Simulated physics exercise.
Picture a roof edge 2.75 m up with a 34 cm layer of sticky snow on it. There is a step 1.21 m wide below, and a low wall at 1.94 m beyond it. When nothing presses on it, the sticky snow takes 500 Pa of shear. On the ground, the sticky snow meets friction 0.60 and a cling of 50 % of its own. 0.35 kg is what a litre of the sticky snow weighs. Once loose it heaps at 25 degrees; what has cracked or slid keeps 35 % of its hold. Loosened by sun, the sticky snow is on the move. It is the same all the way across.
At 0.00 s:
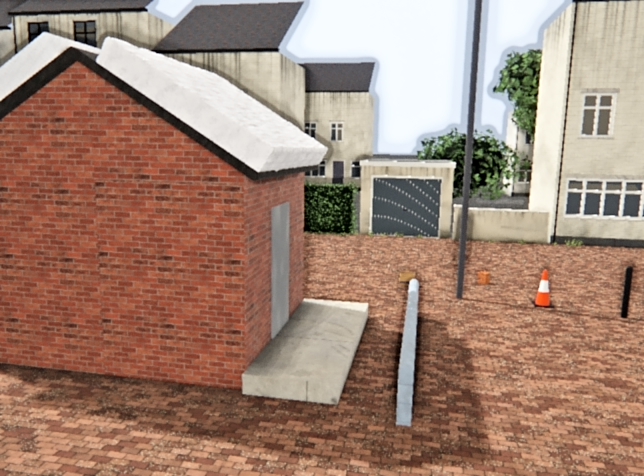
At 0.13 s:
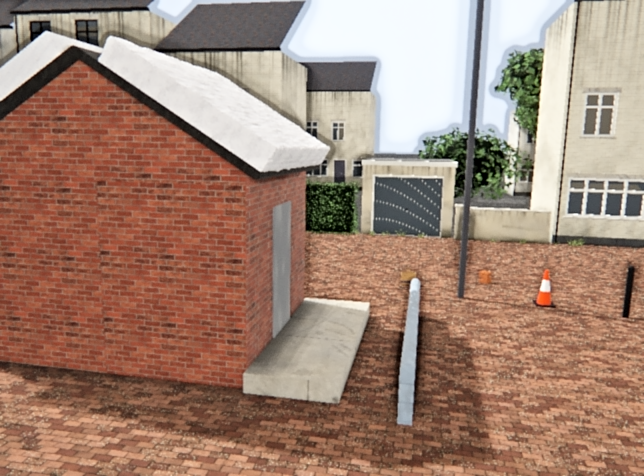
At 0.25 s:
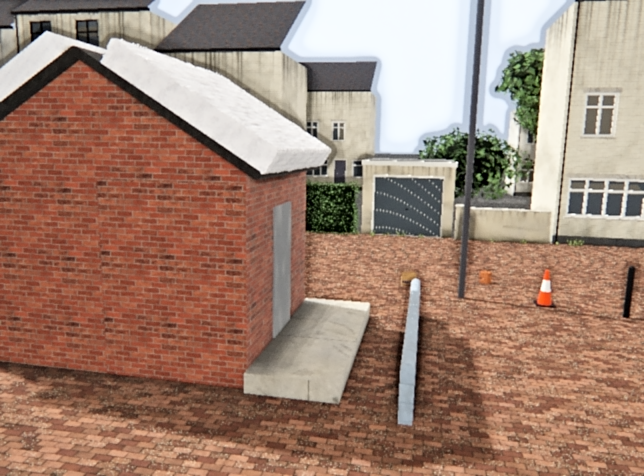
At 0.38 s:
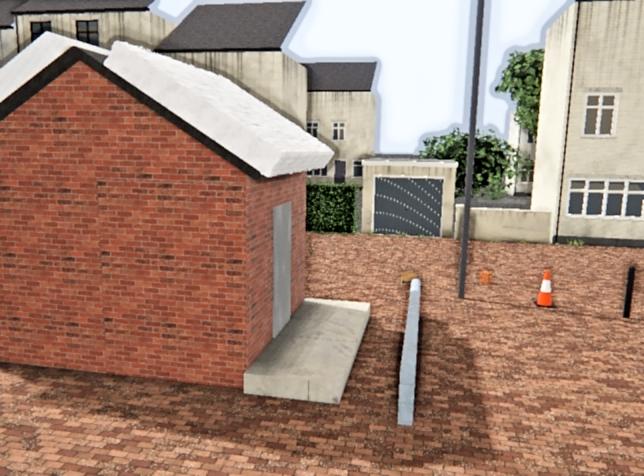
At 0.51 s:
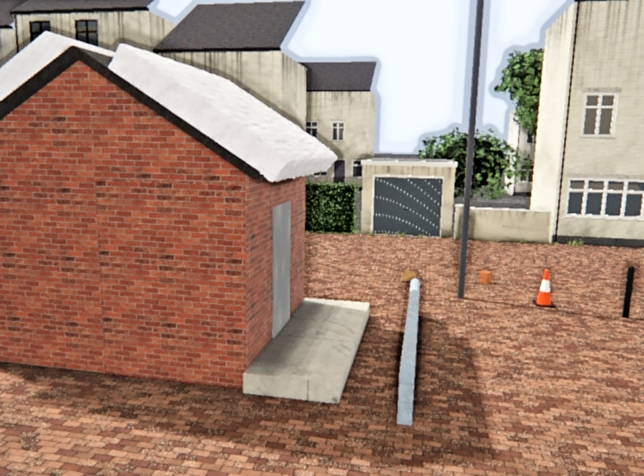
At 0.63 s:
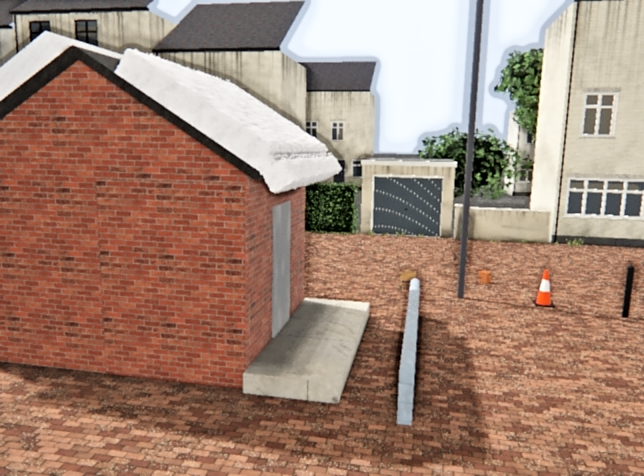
White snow layer sliding slowly down the right roof slope of a red brick building, its lower edge overhanging further and cracking.
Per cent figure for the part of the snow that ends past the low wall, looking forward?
Around 5 percent.
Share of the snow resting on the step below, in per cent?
30 per cent or so.
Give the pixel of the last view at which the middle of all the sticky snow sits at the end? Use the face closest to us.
About (359, 377).
After 1.07 s, 86 % is still on the roof and 0 % is past the low wall.
After 1.58 s, 49 % is still on the roof and 0 % is past the low wall.
After 2.09 s, none is still on the roof and 0 % is past the low wall.
After 2.60 s, none is still on the roof and 5 % is past the low wall.
After 3.70 s, at the end, none is still on the roof and 5 % is past the low wall.
